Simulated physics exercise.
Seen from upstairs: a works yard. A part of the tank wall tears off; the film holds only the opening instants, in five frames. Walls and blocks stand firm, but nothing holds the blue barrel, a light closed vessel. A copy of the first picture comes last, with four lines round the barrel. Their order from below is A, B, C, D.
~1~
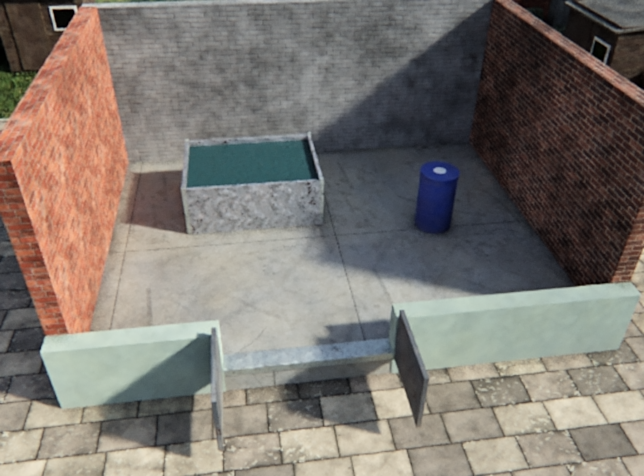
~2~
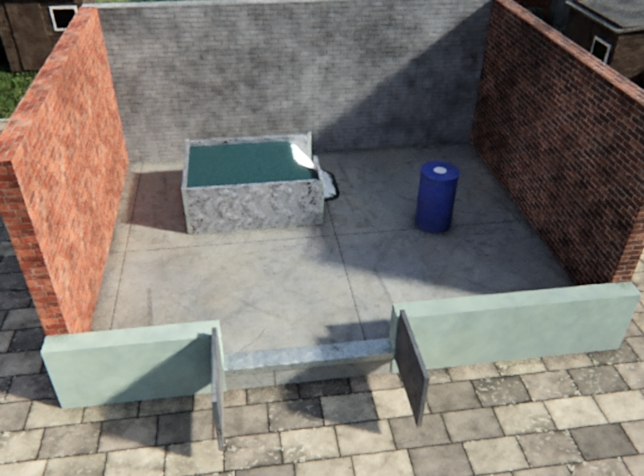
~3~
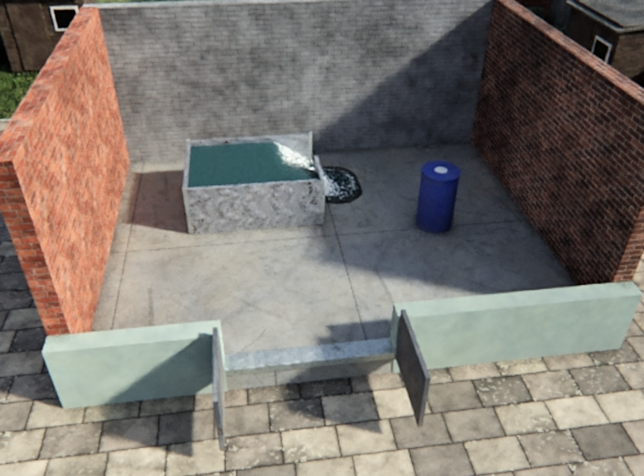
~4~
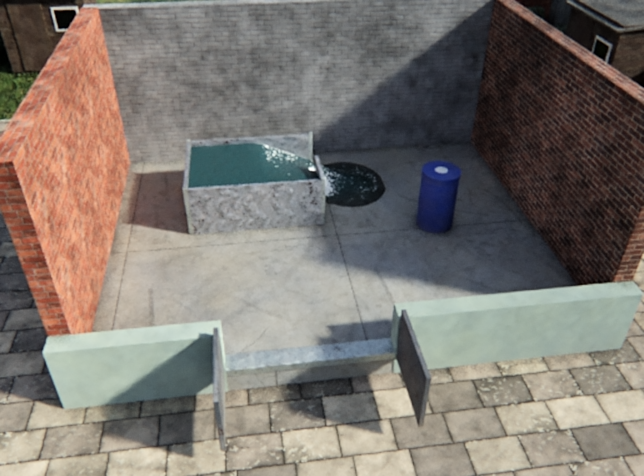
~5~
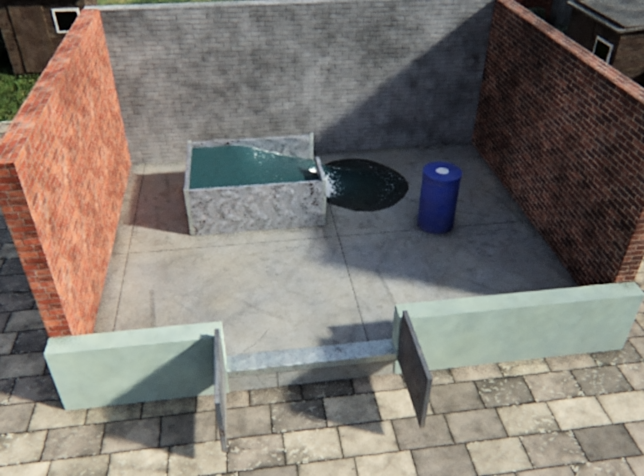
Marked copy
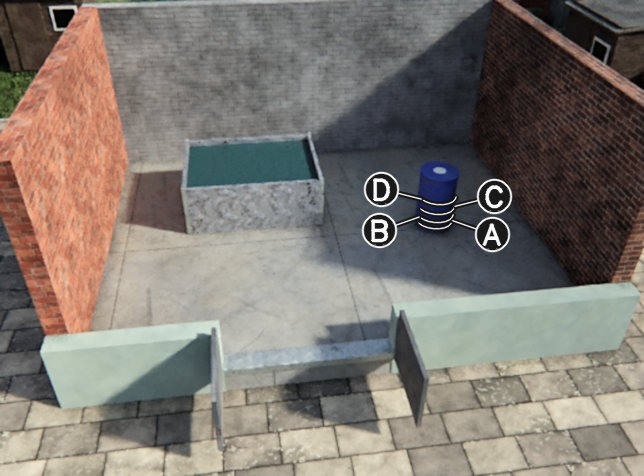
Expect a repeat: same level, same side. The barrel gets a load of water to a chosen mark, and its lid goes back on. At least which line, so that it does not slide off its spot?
Choose B.
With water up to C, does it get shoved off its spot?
No.
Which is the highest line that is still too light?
That is line A.
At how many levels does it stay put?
Three of them.
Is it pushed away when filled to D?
No.
In white, A at (439, 228); B at (440, 222); C at (441, 214); D at (442, 204); from the bottom up A, B, C, D.
With A, it is pushed about half its own width away.
With B, it does not move.
With C, it does not move.
With D, it does not move.
